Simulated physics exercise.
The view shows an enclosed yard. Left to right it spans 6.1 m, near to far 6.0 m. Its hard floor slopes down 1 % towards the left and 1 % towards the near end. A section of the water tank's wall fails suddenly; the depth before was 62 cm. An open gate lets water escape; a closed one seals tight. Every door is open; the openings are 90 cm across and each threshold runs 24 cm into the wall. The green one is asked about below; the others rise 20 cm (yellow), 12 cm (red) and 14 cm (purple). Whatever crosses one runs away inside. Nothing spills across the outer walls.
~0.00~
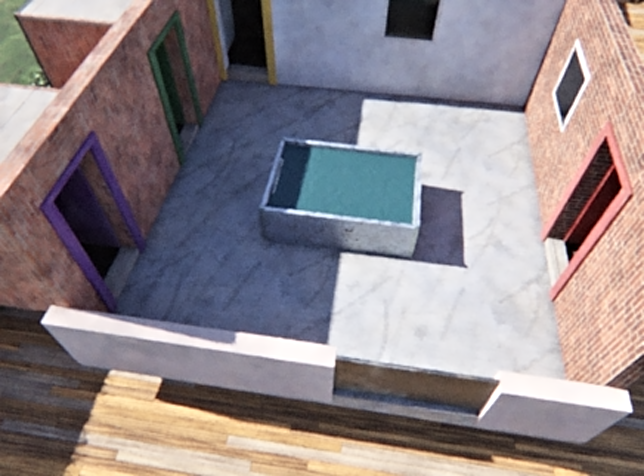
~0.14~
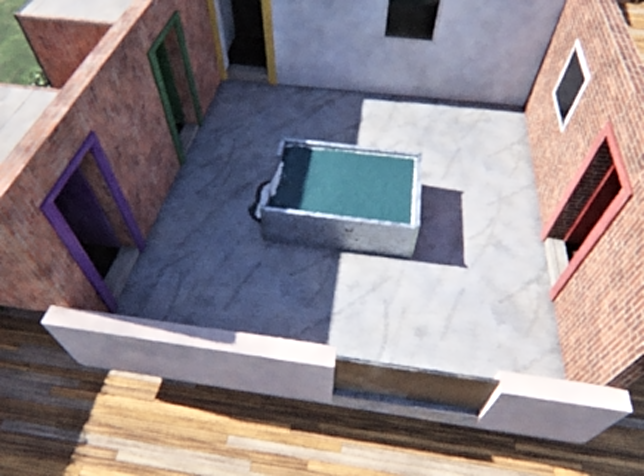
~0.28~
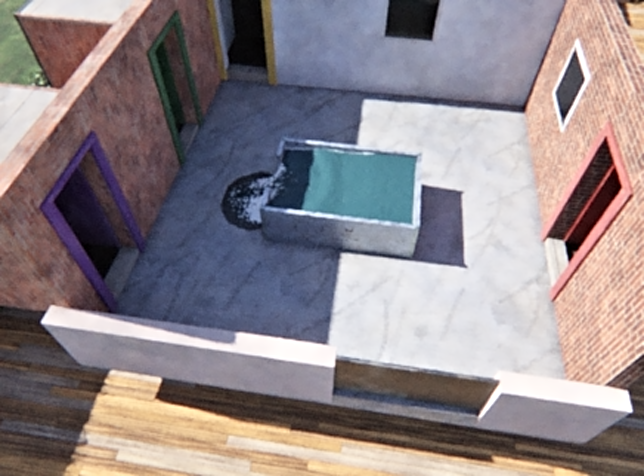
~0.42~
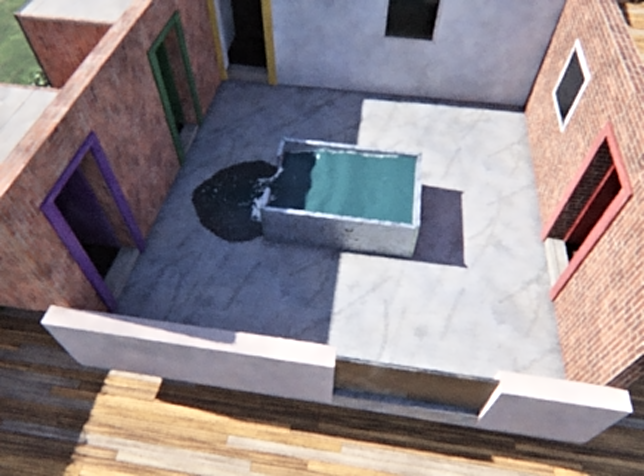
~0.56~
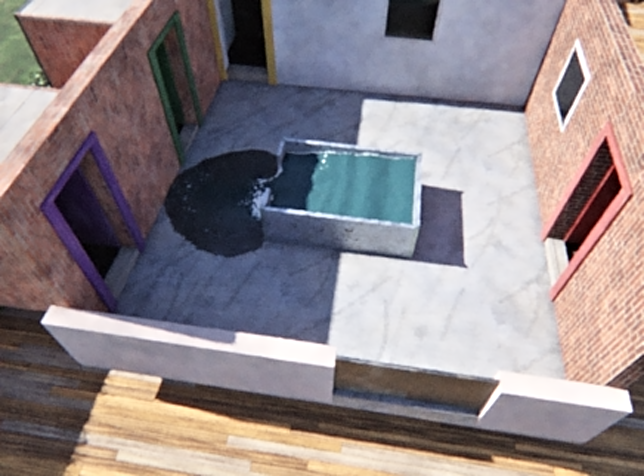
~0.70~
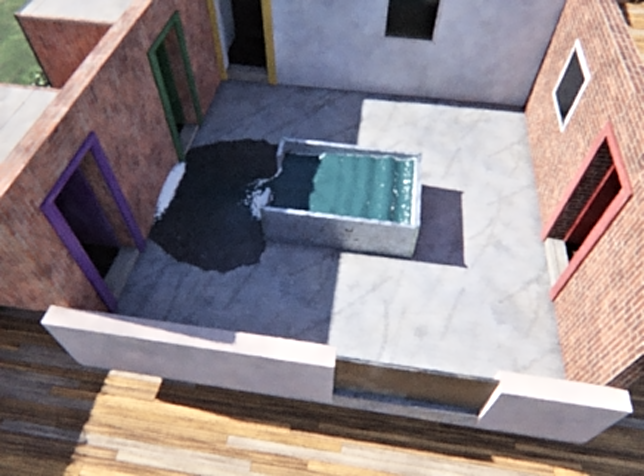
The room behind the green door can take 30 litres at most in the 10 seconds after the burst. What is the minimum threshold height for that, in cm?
It would have to be roughly 14 cm high.
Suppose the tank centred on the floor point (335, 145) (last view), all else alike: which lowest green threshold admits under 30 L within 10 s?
Some 28 cm.
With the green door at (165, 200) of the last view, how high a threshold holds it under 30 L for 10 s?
Roughly 25 cm.
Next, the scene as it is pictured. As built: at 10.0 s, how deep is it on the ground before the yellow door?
About 6.0 cm.
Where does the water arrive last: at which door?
It is the red one.
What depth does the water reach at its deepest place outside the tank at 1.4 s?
About 32 cm.
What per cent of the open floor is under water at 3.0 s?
About 30 per cent.
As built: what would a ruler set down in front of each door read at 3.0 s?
Depths in cm: Green 15, yellow 19, red 0, purple 12.
After 1.4 s water covers 15 % of the floor, deepest (32 cm) near (165, 202); 19 cm at the green door, 8 litres in over its 9 cm threshold.
After 3.0 s water covers 30 % of the floor, deepest (27 cm) near (99, 341); 15 cm at the green door, 64 litres in over its 9 cm threshold.
After 10.0 s water covers 100 % of the floor, deepest (12 cm) near (99, 341); 6 cm at the green door, 90 litres in over its 9 cm threshold.
At the green door as built, the water arrived by 0.8 s and peaked near 20 cm at 1.8 s.
Run again over the same 10 s with other heights there, 55 litres in over 11.5 cm, 21 litres over 15.5 cm. The limit of 30 litres is kept from about 14 cm up.
